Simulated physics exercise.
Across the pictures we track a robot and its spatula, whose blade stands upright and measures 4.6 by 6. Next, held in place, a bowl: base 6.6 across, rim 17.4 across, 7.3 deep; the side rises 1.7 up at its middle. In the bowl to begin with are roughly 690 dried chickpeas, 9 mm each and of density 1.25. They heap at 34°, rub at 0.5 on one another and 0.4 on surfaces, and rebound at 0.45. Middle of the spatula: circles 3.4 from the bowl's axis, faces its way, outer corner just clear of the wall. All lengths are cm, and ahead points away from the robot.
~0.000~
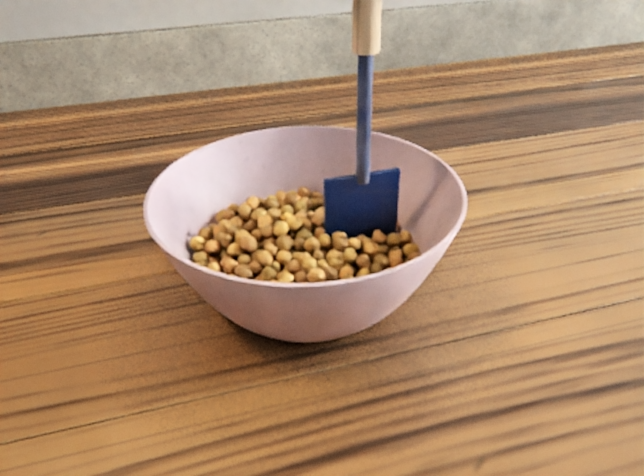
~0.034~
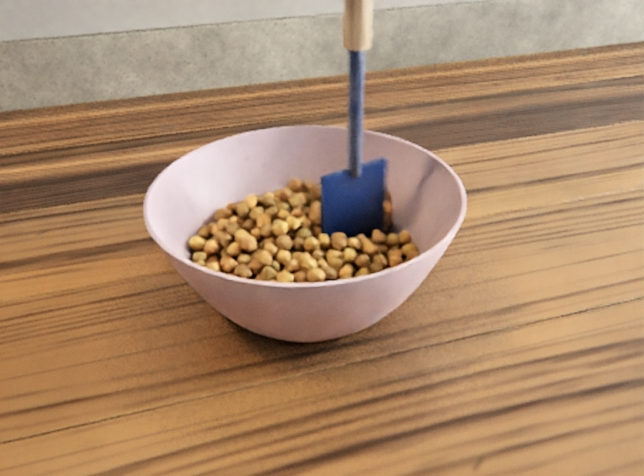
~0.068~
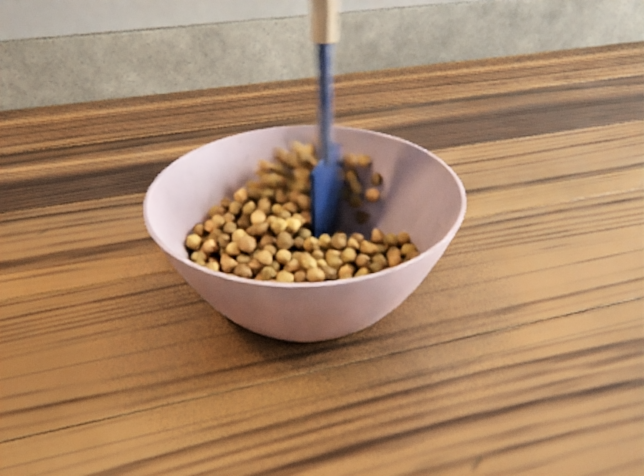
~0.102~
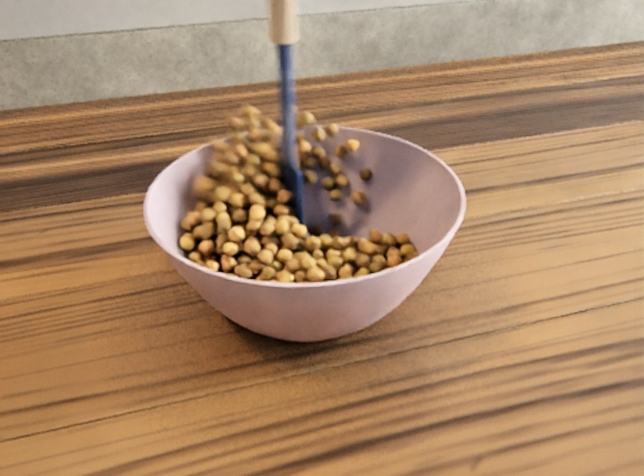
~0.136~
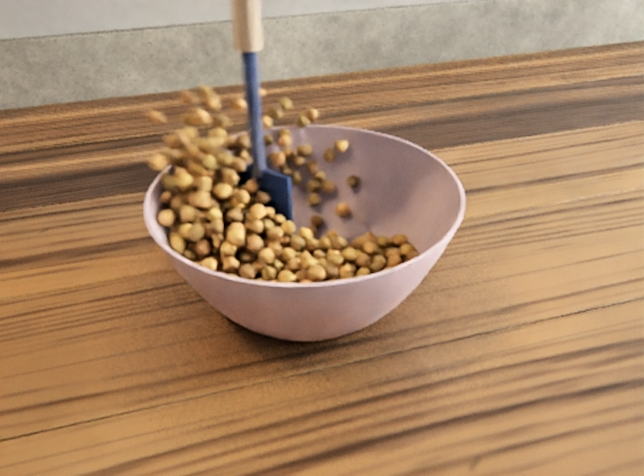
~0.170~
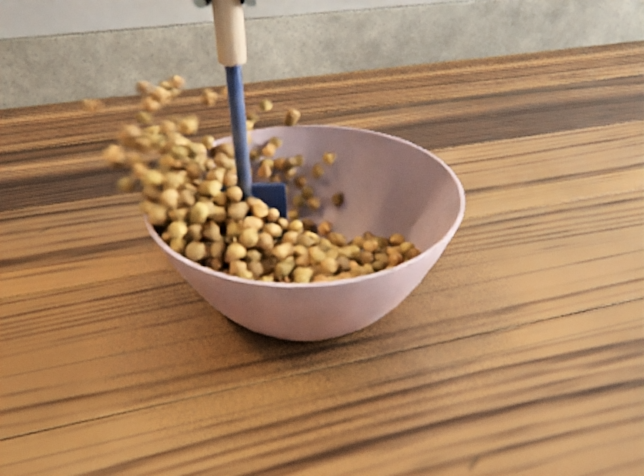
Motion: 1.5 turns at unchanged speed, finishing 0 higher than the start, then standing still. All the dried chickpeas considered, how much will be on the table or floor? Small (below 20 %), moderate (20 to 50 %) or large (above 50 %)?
Moderate.
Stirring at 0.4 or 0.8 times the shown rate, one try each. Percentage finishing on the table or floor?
First try close to 5, second close to 25, in per cent.
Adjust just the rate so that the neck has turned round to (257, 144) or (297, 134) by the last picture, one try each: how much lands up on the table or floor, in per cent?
It comes to roughly 20 per cent and then 5 per cent.
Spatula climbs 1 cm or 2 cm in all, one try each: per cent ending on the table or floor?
Estimates: 30 % and 25 %.
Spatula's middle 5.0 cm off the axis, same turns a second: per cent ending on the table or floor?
That would come to roughly 10 percent.
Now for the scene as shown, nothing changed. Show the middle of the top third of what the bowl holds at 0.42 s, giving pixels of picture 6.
It is centred roughly at (283, 165).
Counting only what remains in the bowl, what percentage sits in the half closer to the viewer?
About 55 per cent.
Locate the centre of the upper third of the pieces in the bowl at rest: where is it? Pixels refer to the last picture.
I'd put it at about (263, 276).
By 0.30 s, 307° round, highest piece 11 above the table; 561 in the bowl, 24 on the table or floor, 104 in flight or on the tool.
By 0.42 s, 88° round, highest piece 11 above the table; 494 in the bowl, 139 on the table or floor, 56 in flight or on the tool.
By 0.68 s, 180° round, highest piece 8 above the table; 429 in the bowl, 253 on the table or floor, 7 in flight or on the tool.
By 1.38 s, 180° round, highest piece 6 above the table; 429 in the bowl, 260 on the table or floor.
Final count, 429 in the bowl, 260 on the table or floor. That is 38 % on the table or floor.
